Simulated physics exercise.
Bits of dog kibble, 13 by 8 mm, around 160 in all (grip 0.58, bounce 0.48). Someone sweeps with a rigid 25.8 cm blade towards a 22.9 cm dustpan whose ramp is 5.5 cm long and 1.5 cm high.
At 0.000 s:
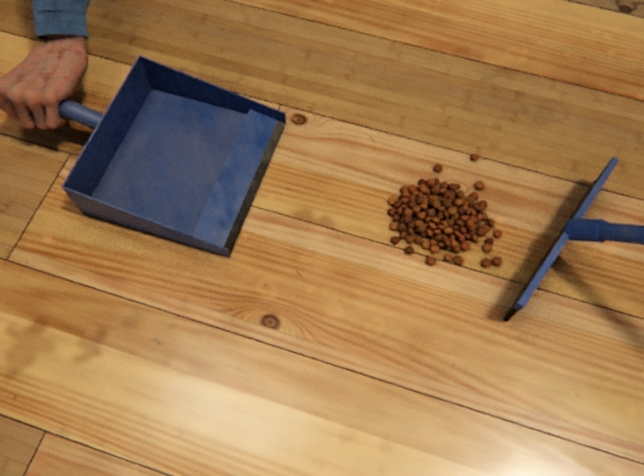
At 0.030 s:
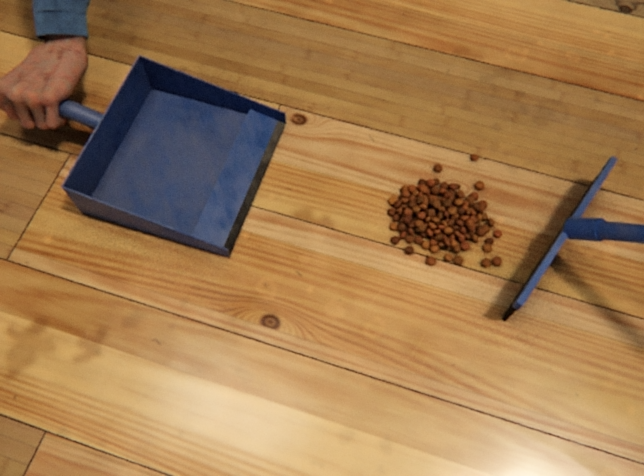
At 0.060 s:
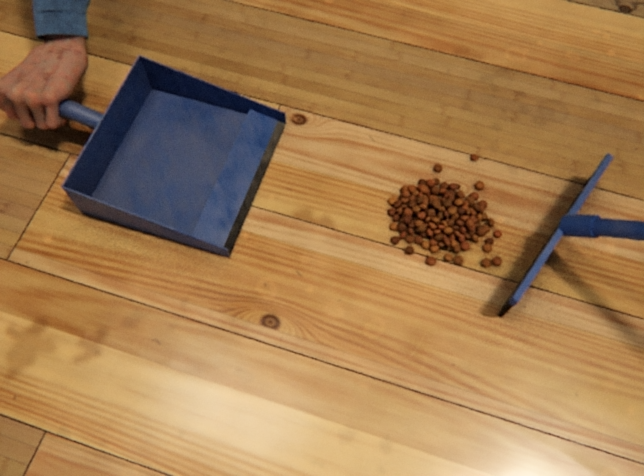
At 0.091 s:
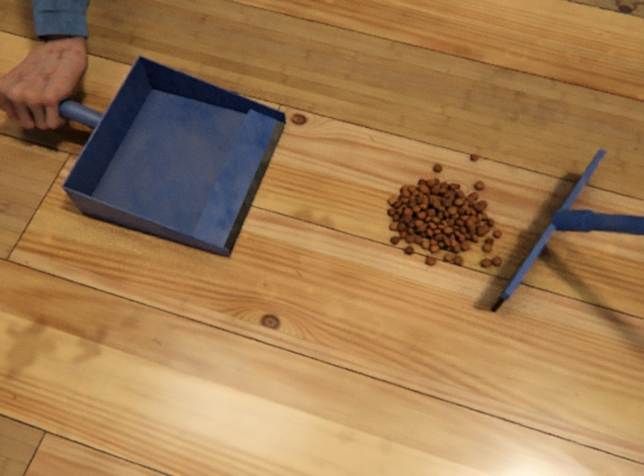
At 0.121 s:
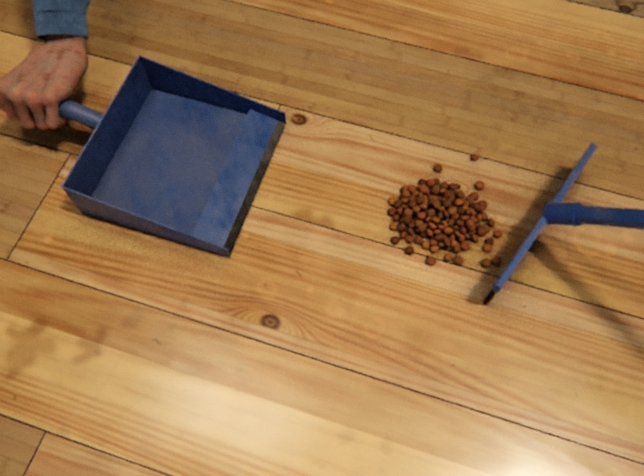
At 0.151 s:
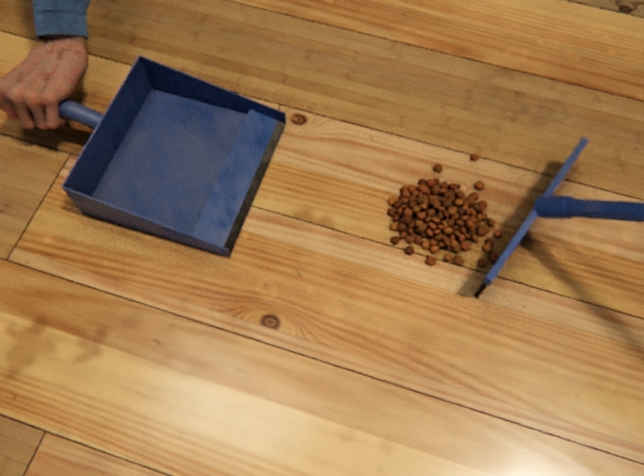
In this clip, a hand holds a blue dustpan still on a wooden floor while a blue blade on the right slides left toward a small pile of brown kibble, reaching its near edge as the pile stays almost unmoved.
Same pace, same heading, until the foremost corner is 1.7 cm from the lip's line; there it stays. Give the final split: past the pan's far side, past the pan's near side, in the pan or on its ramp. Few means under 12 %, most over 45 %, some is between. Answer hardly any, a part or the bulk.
Past the pan's far side: The bulk; past the pan's near side: Hardly any; in the pan or on its ramp: Hardly any.
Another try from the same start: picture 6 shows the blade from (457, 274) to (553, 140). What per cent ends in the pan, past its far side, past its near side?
Pan 20, far 35, near 0.
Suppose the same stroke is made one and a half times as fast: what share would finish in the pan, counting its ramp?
Then about 10 per cent.
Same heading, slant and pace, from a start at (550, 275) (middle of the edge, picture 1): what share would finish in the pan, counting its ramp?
About 5 per cent.
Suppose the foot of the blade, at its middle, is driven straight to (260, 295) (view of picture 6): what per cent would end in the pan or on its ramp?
About 0 per cent.
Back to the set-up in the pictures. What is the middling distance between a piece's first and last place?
Roughly 28 cm.
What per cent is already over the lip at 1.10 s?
About 5 per cent by then.
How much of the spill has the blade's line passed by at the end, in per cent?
Roughly 20 per cent.
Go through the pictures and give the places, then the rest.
In the first picture, blade from (519, 305) to (611, 165), moved 0.0 cm, 0 of the pieces shifted so far; middle of the pieces at (440, 216); pan at (175, 163).
In the second picture, blade from (518, 304) to (610, 164), moved 0.2 cm, 0 of the pieces shifted so far; middle of the pieces at (440, 216).
In the third picture, blade from (514, 301) to (606, 161), moved 0.8 cm, 0 of the pieces shifted so far; middle of the pieces at (440, 216).
In the fourth picture, blade from (506, 295) to (599, 157), moved 1.9 cm, 0 of the pieces shifted so far; middle of the pieces at (440, 216).
In the fifth picture, blade from (497, 288) to (590, 151), moved 3.3 cm, 0 of the pieces shifted so far; middle of the pieces at (440, 216).
In the sixth picture, blade from (488, 280) to (582, 145), moved 4.6 cm, 2 of the pieces shifted so far; middle of the pieces at (440, 216); pan at (175, 163). The blade's pace is about 0.46 m/s, heading 26 degrees away from the viewer's side.
After 0.51 s, middle of the blade 22 cm from the lip; 0 % over the lip, far side 15 %, near side 0 %.
After 0.75 s, middle of the blade 12 cm from the lip; 0 % over the lip, far side 50 %, near side 0 %.
After 1.10 s, middle of the blade 6 cm from the lip; 5 % over the lip, far side 65 %, near side 0 %.
By 1.5 s all is still; far side 65 %, near side 0 %, pan 5 %, in front of the lip or behind the blade 30 %.
